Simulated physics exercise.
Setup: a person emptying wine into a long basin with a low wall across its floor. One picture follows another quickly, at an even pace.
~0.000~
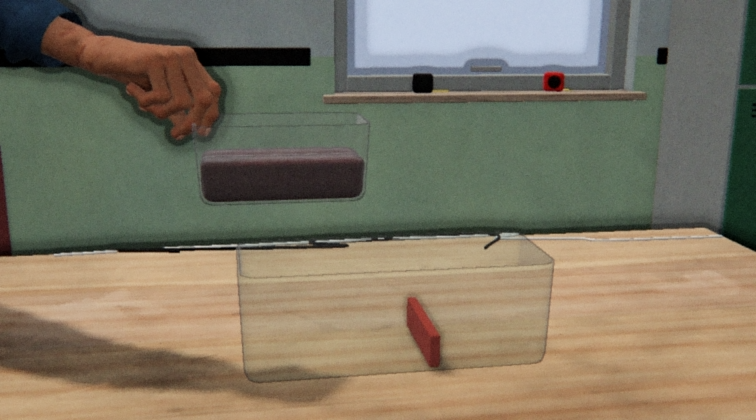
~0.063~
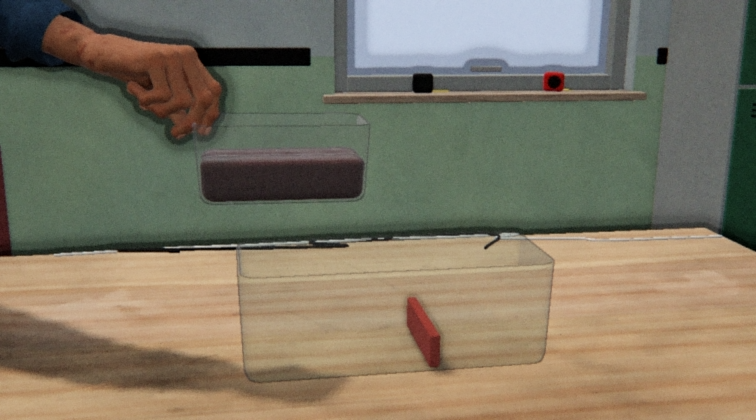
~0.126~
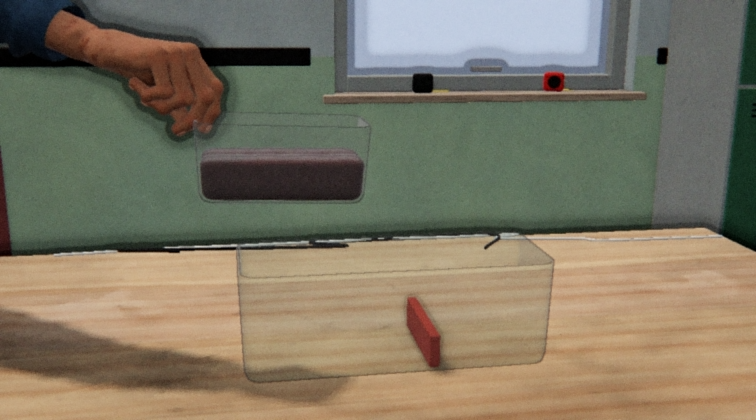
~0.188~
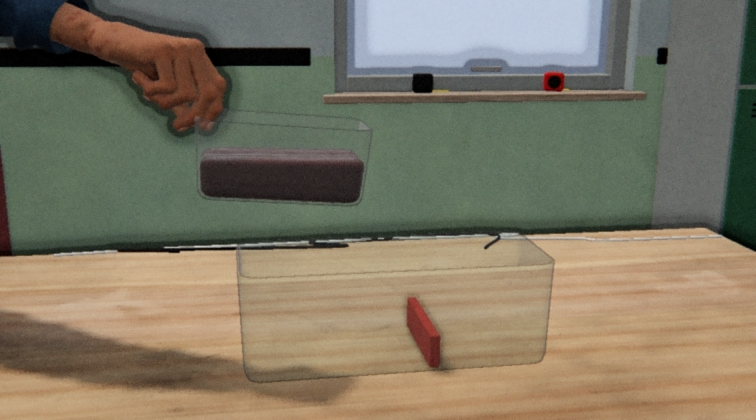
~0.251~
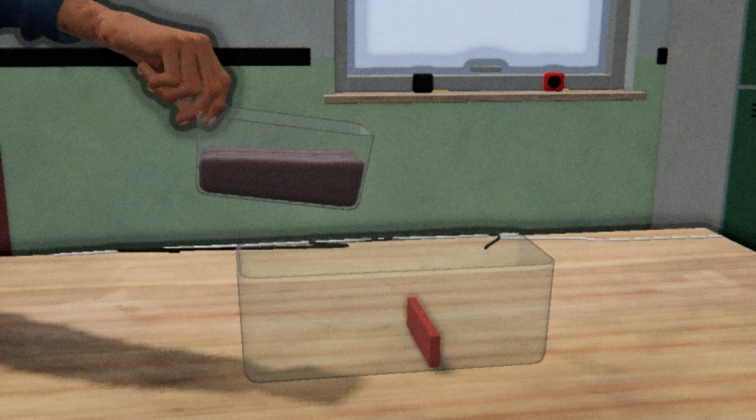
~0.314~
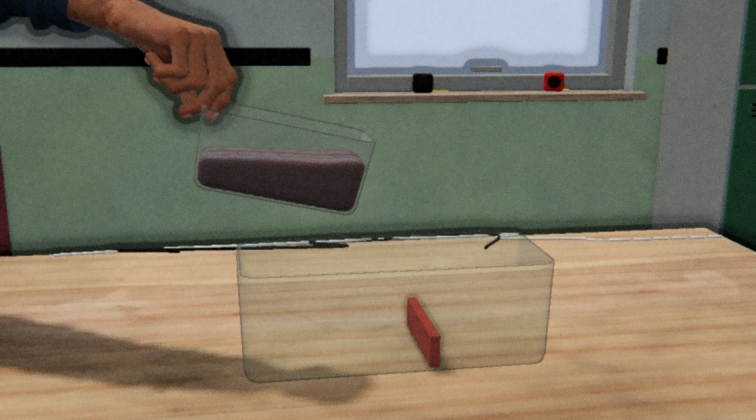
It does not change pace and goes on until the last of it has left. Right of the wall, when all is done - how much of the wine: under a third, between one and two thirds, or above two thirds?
When all is done, under a third is there.
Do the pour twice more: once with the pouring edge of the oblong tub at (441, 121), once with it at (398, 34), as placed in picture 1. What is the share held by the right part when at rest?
85 % and 65 %.
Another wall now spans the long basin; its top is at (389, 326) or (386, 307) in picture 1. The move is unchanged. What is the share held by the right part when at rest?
Record: Case 1 near 55 %, case 2 near 60 %.
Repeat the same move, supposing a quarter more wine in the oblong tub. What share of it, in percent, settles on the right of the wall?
I'd reckon close to 40 %.
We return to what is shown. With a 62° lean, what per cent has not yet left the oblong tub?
I'd put it at some 60 in a hundred.
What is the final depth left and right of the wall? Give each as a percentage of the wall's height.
On the left it is 50 per cent, on the right 20.
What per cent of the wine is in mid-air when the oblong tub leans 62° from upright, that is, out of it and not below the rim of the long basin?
Near 25 in a hundred.
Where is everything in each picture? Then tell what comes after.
The first picture shows tilt 0°; pouring edge (364, 120); surface from (201, 157) to (359, 153); the long basin's rim runs from (238, 261) to (537, 248); the wall's top is at (423, 317).
The second picture shows tilt 1°; pouring edge (364, 121); surface from (201, 157) to (359, 154).
The third picture shows tilt 2°; pouring edge (365, 123); surface from (201, 156) to (360, 155).
The fourth picture shows tilt 5°; pouring edge (366, 127); surface from (200, 155) to (359, 155).
The fifth picture shows tilt 8°; pouring edge (368, 132); surface from (200, 153) to (359, 155).
The sixth picture shows tilt 13°; pouring edge (369, 138); surface from (199, 153) to (361, 157).
A moment on, the oblong tub is tipped part way and 60 per cent is still to pour, 13 is left of the wall and 1 right of it.
Next, the oblong tub is tipped on its side and 16 per cent is still to pour, 57 is left of the wall and 21 right of it.
Then the oblong tub is tipped right over and 1 per cent is still to pour, 76 is left of the wall and 22 right of it.
Later the oblong tub is tipped right over and 0 per cent is still to pour, 78 is left of the wall and 22 right of it.
At rest 78 per cent lies left of the wall, 22 right of it and 0 outside.
